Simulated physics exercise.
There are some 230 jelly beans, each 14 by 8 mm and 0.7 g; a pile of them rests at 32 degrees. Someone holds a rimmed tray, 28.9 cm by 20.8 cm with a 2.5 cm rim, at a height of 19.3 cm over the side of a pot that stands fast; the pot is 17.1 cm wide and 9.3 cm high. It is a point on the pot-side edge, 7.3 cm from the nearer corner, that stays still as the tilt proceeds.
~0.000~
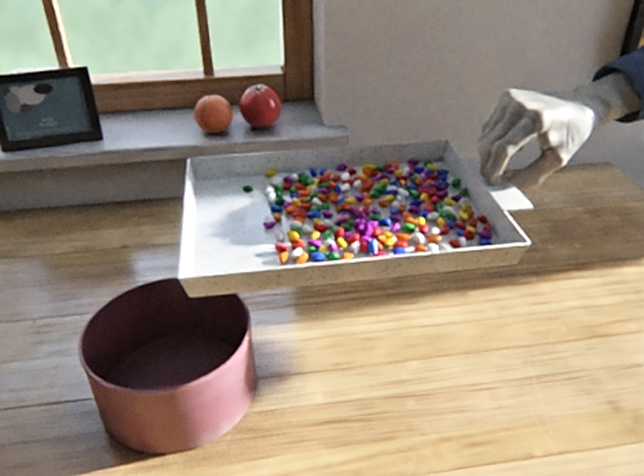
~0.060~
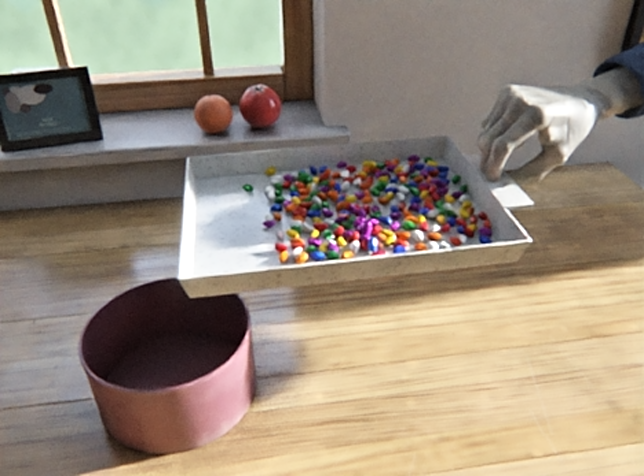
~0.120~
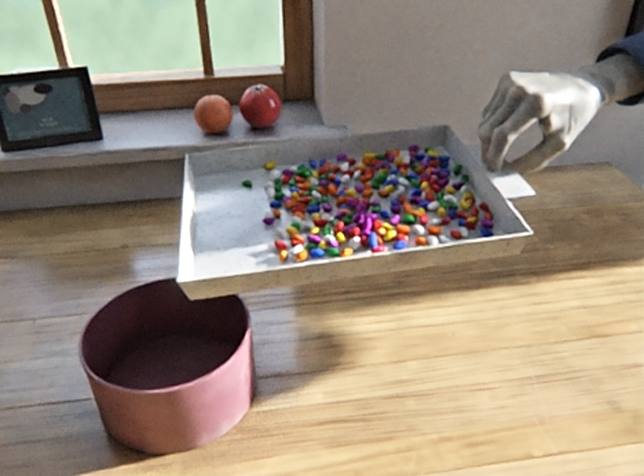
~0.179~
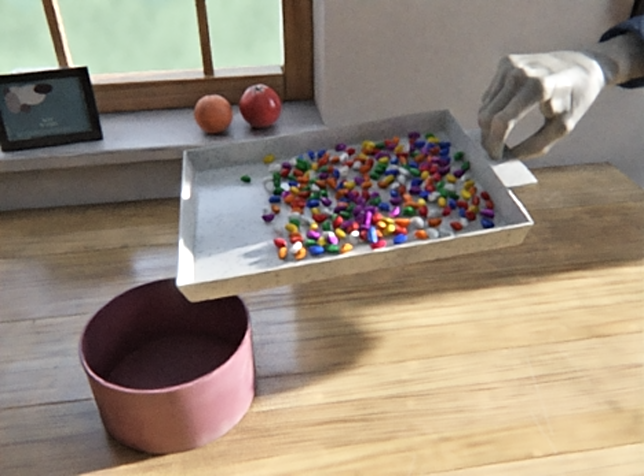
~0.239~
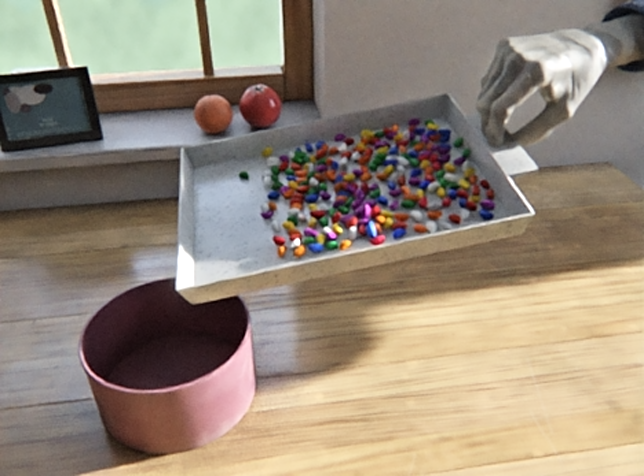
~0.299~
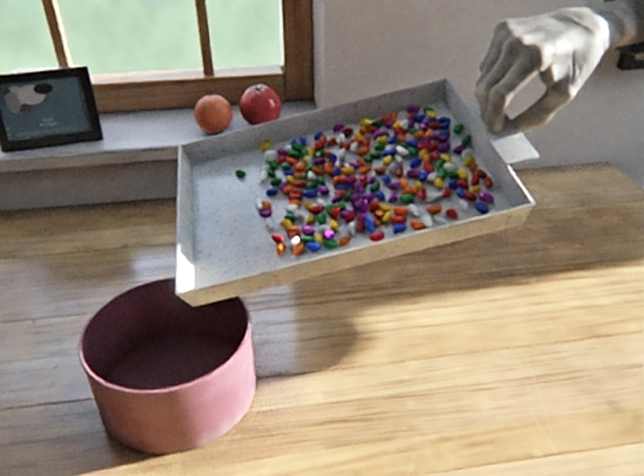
On a sunlit wooden table beside a window, seen from slightly above by a still camera, an orange and a red fruit sit on the sill near a dark picture frame. A pale rimmed tray of multicoloured jelly beans is above the table, its left end over a round, dusky-pink pot. The pale hand at right rises as the tray's right side tilts steadily upward, the beans staying clustered.
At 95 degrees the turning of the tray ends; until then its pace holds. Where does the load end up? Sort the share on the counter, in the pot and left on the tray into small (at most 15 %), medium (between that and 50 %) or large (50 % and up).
Counter - large, pot - medium, tray - small.
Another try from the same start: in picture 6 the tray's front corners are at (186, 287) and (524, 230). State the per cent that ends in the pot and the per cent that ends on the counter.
In the pot: 25 per cent; on the counter: 75 per cent.
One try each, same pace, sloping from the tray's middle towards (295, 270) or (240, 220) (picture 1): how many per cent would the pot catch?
25 and 65 %.
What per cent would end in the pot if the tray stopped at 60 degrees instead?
The pot would get around 10 per cent.
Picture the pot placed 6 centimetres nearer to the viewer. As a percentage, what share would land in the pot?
In that setup it would come to near 95 per cent.
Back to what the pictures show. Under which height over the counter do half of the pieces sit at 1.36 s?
Median height: Approx. 18 cm.
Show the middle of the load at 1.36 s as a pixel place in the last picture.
Load centre est.: (201, 300) px.
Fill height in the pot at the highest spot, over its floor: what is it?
It stands at some 1.5 cm.
After 0.93 s, tilt 52 degrees; the tray holds 100 %, the pot 0 %.
After 1.36 s, tilt 78 degrees; the tray holds 65 %, the pot 10 %.
After 1.86 s, tilt 95 degrees; the tray holds 5 %, the pot 40 %.
In the end, at 3.4 s, counter 55 %, pot 40 %, tray 0 %.
